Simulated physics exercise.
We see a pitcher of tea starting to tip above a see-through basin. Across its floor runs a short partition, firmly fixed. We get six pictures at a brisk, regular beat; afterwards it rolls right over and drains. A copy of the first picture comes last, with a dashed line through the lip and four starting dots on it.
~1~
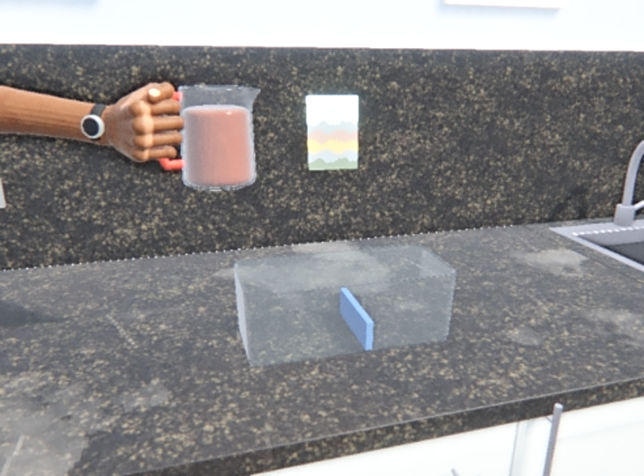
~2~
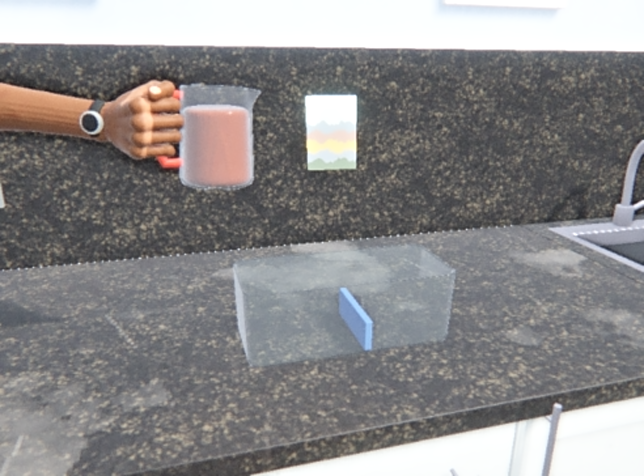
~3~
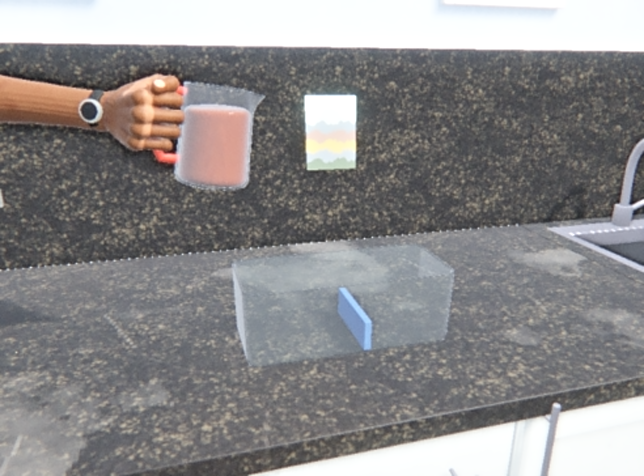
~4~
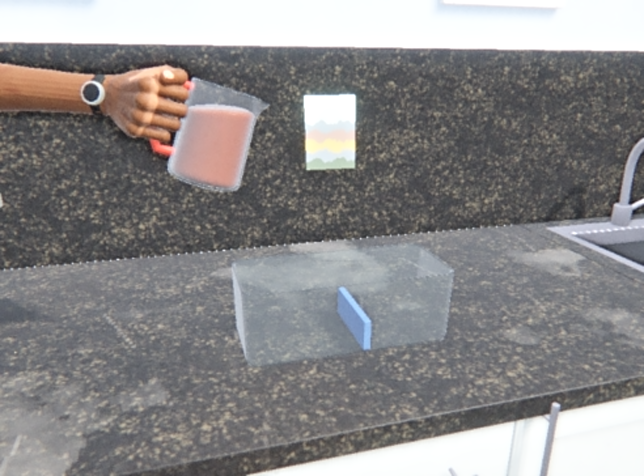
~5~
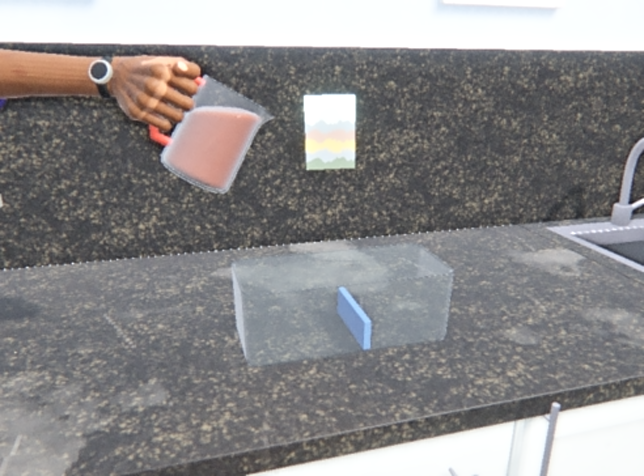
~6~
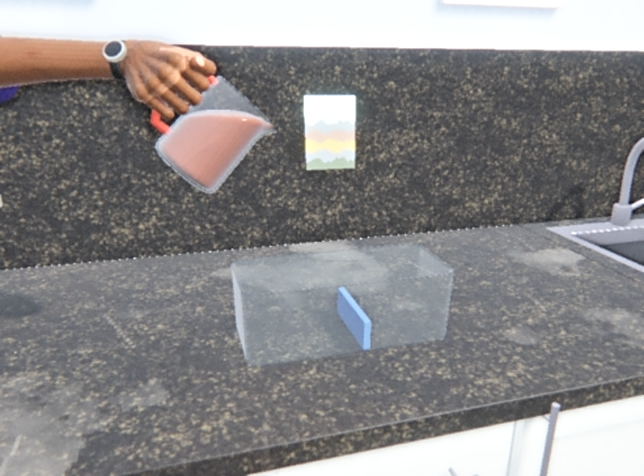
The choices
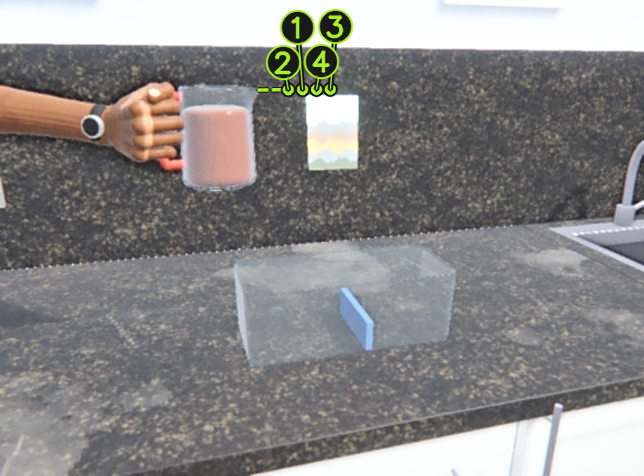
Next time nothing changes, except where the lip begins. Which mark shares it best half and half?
I would pick spot 2.
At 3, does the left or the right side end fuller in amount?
More ends on the right.
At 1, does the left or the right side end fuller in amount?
The right one.
On the marked copy, 1 at (302, 89); 2 at (288, 89); 3 at (330, 89); 4 at (316, 89).
With 1, about 16 % ends left of the wall and 80 % right of it; 4 % is lost outside.
With 2, about 43 % ends left of the wall and 54 % right of it; 3 % is lost outside.
With 3, about 8 % ends left of the wall and 85 % right of it; 7 % is lost outside.
With 4, about 8 % ends left of the wall and 86 % right of it; 6 % is lost outside.
